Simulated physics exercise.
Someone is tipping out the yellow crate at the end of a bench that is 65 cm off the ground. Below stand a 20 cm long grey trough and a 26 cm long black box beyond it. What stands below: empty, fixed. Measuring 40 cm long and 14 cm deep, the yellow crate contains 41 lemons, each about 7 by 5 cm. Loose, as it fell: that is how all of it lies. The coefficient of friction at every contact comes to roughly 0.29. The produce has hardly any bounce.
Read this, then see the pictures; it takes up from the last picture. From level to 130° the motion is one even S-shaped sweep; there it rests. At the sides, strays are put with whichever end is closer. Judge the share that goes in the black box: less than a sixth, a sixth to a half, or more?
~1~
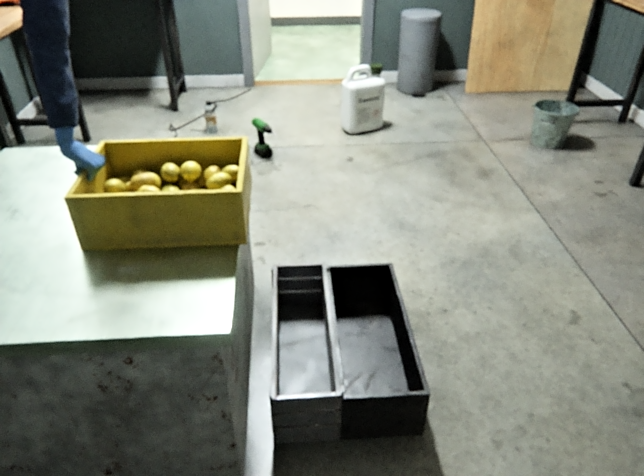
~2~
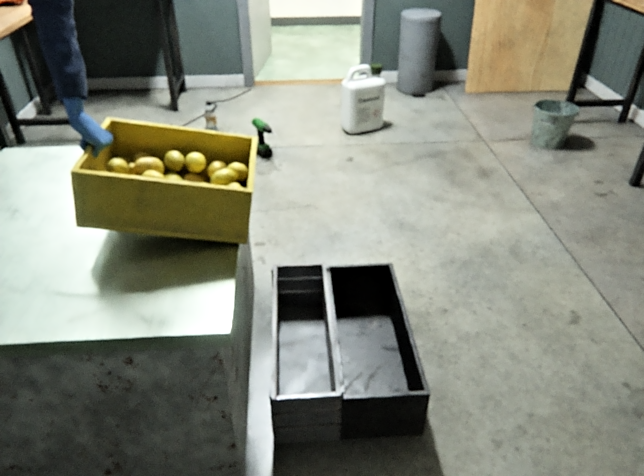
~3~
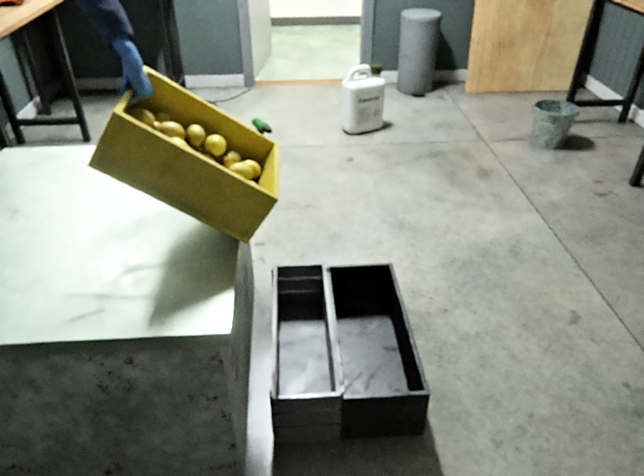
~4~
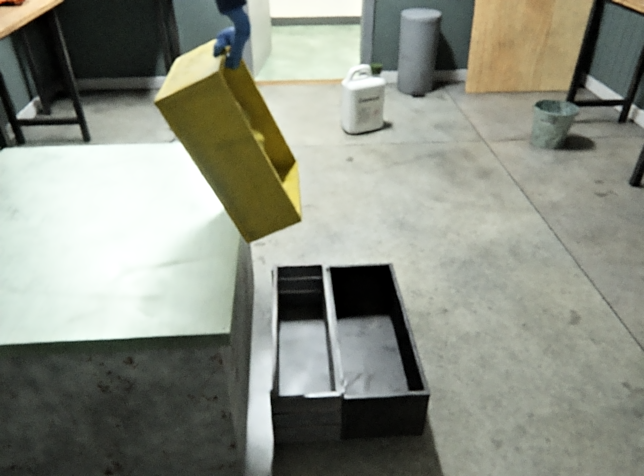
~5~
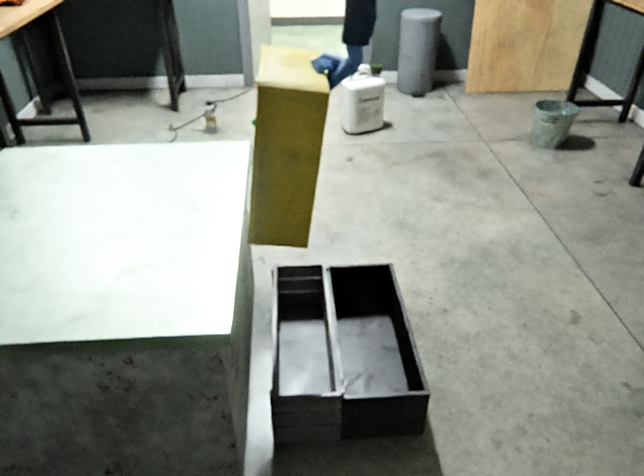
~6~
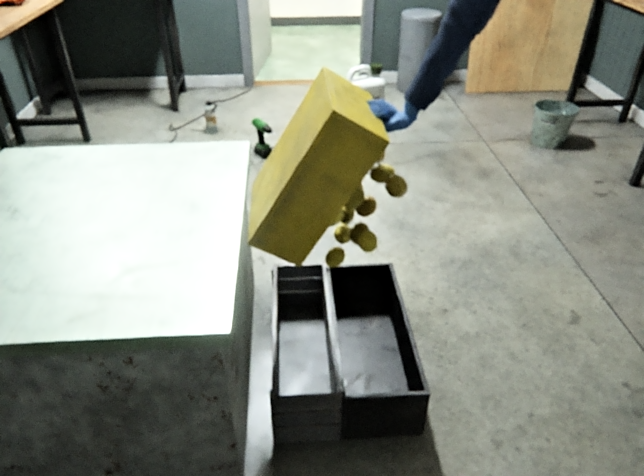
Expect upwards of half of the load in the black box.
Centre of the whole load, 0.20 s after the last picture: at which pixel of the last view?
Centre: About (383, 306).
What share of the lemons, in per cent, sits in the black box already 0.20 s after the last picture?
I'd say near 20 per cent at that moment.
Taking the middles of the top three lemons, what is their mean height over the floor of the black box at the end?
About 8 cm.
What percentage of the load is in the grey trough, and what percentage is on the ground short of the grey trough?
About 0 in a hundred first and about 0 in a hundred second.
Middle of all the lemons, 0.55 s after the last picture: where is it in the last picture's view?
(391, 351).
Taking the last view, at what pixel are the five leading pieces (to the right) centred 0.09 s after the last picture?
Somewhere near pixel (422, 223) of the last view.
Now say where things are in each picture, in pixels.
In the first frame (we follow the rim corner now nearest the camera), yellow crate at (70, 196); black box at (346, 397); tilt 0°; nothing out yet.
In the second frame, yellow crate at (77, 170); tilt 10°.
In the third frame, yellow crate at (120, 113); tilt 34°.
In the fourth frame, yellow crate at (221, 76); tilt 66°.
In the fifth frame, yellow crate at (329, 98); tilt 98°.
In the sixth frame, yellow crate at (387, 145); black box at (346, 397); tilt 122°; 15 out, the lowest lemon at (335, 257).
Then, 0.09 s after the last picture, tilt 129°; 5 still in the yellow crate and 36 in the air.
Then, 0.20 s after the last picture, tilt 130°; 8 in the black box, 2 on the ground beyond the black box and 31 in the air.
Then, 0.35 s after the last picture, tilt 130°; 24 in the black box, 15 on the ground beyond the black box and 2 in the air.
When it is over (0.55 s after the last picture), 26 in the black box and 15 on the ground beyond the black box. Asked share, 26 of 41, 63 per cent.
